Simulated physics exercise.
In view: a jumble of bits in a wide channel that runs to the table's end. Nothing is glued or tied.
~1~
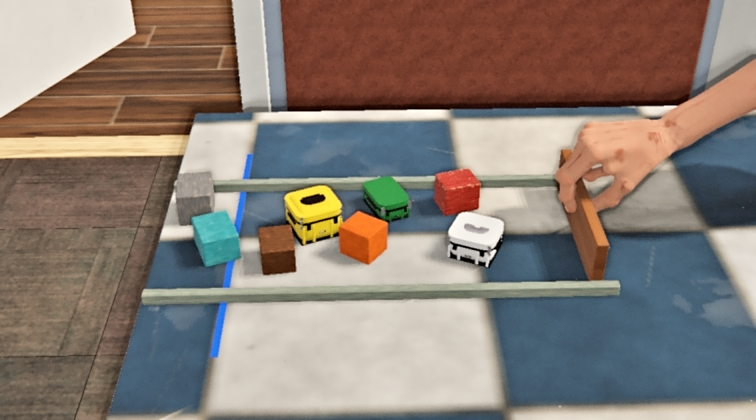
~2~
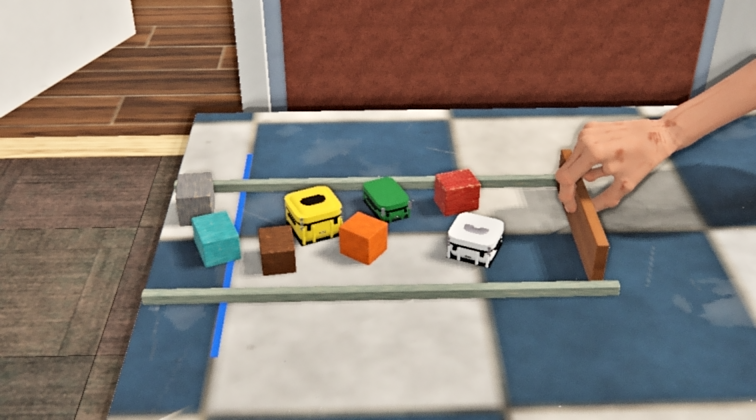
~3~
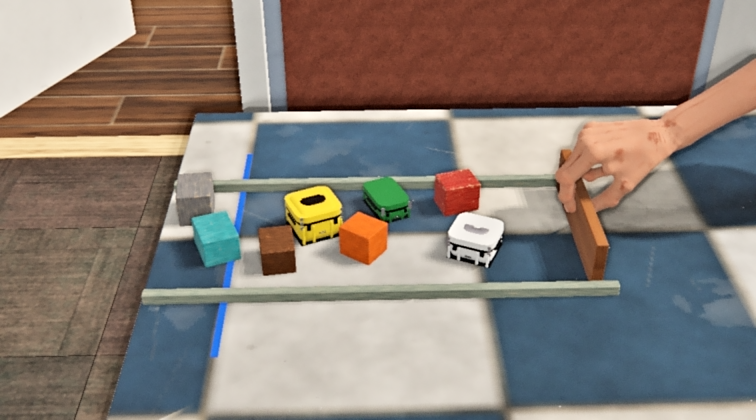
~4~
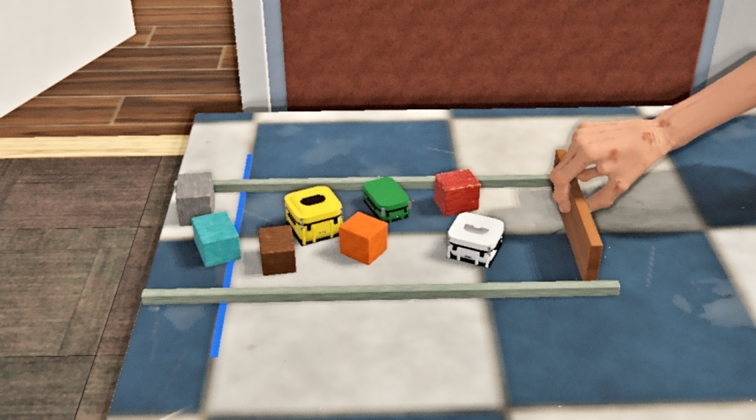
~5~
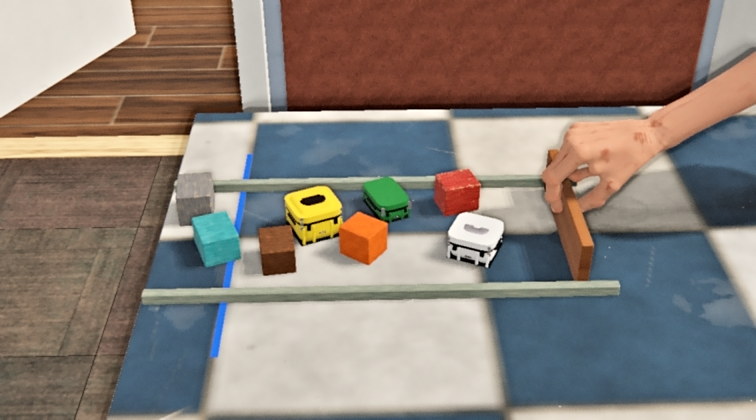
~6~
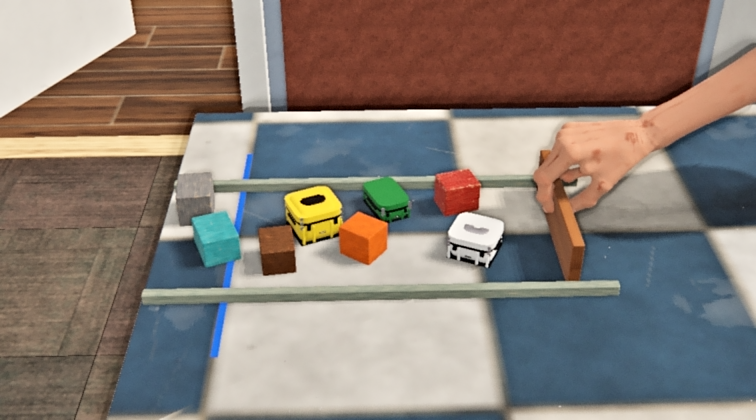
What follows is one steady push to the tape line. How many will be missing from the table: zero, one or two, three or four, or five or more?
The number that fall off is three or four.
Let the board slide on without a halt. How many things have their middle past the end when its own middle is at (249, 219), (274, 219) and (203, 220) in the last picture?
Past the end: 3, 1 and 6.
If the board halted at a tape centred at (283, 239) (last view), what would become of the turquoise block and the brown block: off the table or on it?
The turquoise block is lost, the brown block remains up.
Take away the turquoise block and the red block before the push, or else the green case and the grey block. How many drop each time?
It would be 1 and 2.
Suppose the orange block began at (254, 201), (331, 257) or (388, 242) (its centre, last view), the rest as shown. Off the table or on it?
Place by place, it goes over; stays on; holds on.
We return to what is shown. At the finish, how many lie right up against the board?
That makes 2.
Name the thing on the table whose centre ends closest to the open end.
The orange block.
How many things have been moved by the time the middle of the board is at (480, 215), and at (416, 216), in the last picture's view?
By then 2, and 4.
Soon after, none off yet; grey block at rest near (196, 199); turquoise block at rest near (216, 239); brown block at rest near (277, 250).
At rest, the number that fall off is three or four; fallen, yellow case, brown block, turquoise block and grey block.
